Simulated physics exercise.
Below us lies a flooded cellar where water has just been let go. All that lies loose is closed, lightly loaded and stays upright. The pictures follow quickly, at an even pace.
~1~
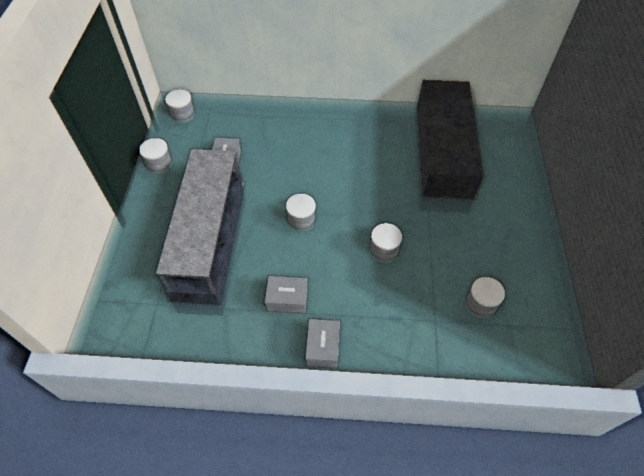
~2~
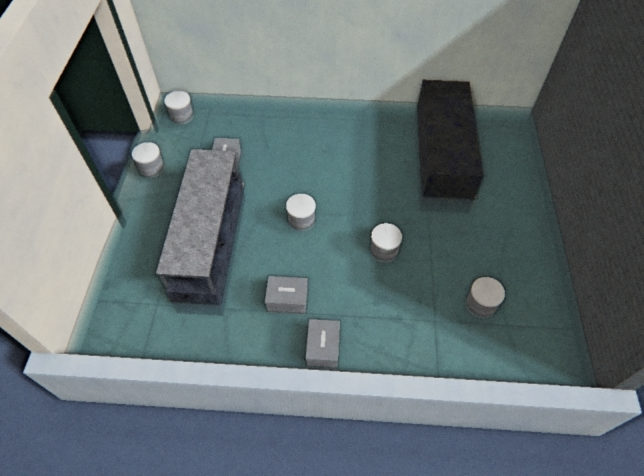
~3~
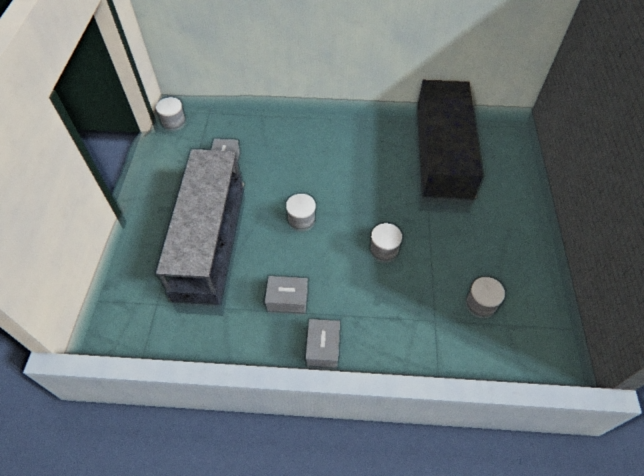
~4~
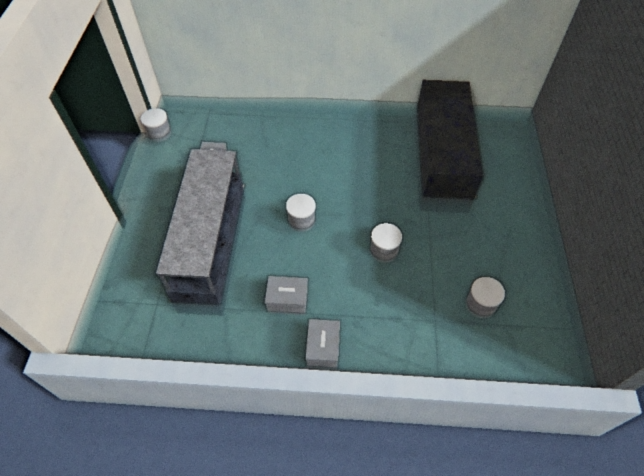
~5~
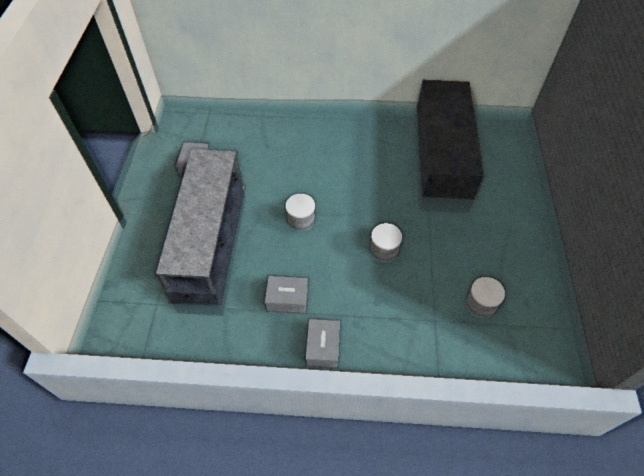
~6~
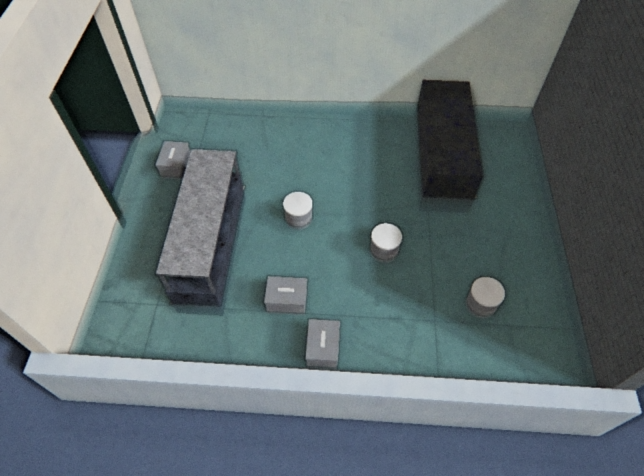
Seen from a steady, high view into a flooded cellar with pale walls, a dark doorway at left opens onto blue ground. Five pale round pails and three grey totes float in teal water around a long grey block at left and a black one at back right. The two pails nearest the doorway drift to it and vanish in turn, the rear tote slides left behind the grey block, and a middle pail barely shifts.
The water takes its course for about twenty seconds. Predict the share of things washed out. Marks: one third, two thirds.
That comes to two thirds or above.
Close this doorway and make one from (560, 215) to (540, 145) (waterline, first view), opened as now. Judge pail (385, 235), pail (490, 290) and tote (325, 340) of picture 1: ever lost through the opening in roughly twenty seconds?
One after the other: Out, out, kept in.
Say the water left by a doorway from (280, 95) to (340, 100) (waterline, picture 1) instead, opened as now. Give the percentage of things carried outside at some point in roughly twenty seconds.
Roughly 60 per cent.
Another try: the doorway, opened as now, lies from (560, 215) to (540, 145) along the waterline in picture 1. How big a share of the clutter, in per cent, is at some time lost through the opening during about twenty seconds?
I make it 40 per cent.
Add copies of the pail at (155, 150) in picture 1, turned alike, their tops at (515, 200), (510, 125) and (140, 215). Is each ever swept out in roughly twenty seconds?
In turn: Left behind, stays, yes.
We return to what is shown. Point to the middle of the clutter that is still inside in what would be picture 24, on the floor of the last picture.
Roughly at (243, 278).
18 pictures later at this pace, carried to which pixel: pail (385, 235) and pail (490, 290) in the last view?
Roughly at (291, 167) and (381, 285).
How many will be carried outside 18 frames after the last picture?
It comes to 4.
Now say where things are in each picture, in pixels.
In the first frame, a tote at (224, 150), afloat; a pail at (301, 205) floats; 0 of 8 have shifted.
In the second frame, a tote at (224, 150), afloat; a pail at (301, 205), afloat; 1 of 8 have shifted.
In the third frame, a tote at (223, 151) floats; a pail at (301, 205), afloat; 2 of 8 have shifted.
In the fourth frame, a tote at (211, 154) floats, close to its start; a pail at (301, 205), afloat; 3 of 8 have shifted.
In the fifth frame, a tote at (192, 155) floats, a stride from its start; a pail at (300, 205), afloat; 3 of 8 have shifted.
In the sixth frame, a tote at (172, 154), afloat, a stride from its start; a pail at (298, 203), afloat, close to its start; 4 of 8 have shifted.
A moment on, 3 of 8 are out; 5 afloat.
Next, 4 of 8 are out; 4 afloat.
Later, 7 of 8 are out; 1 afloat.
In the end, 7 of 8 are out; 1 afloat.
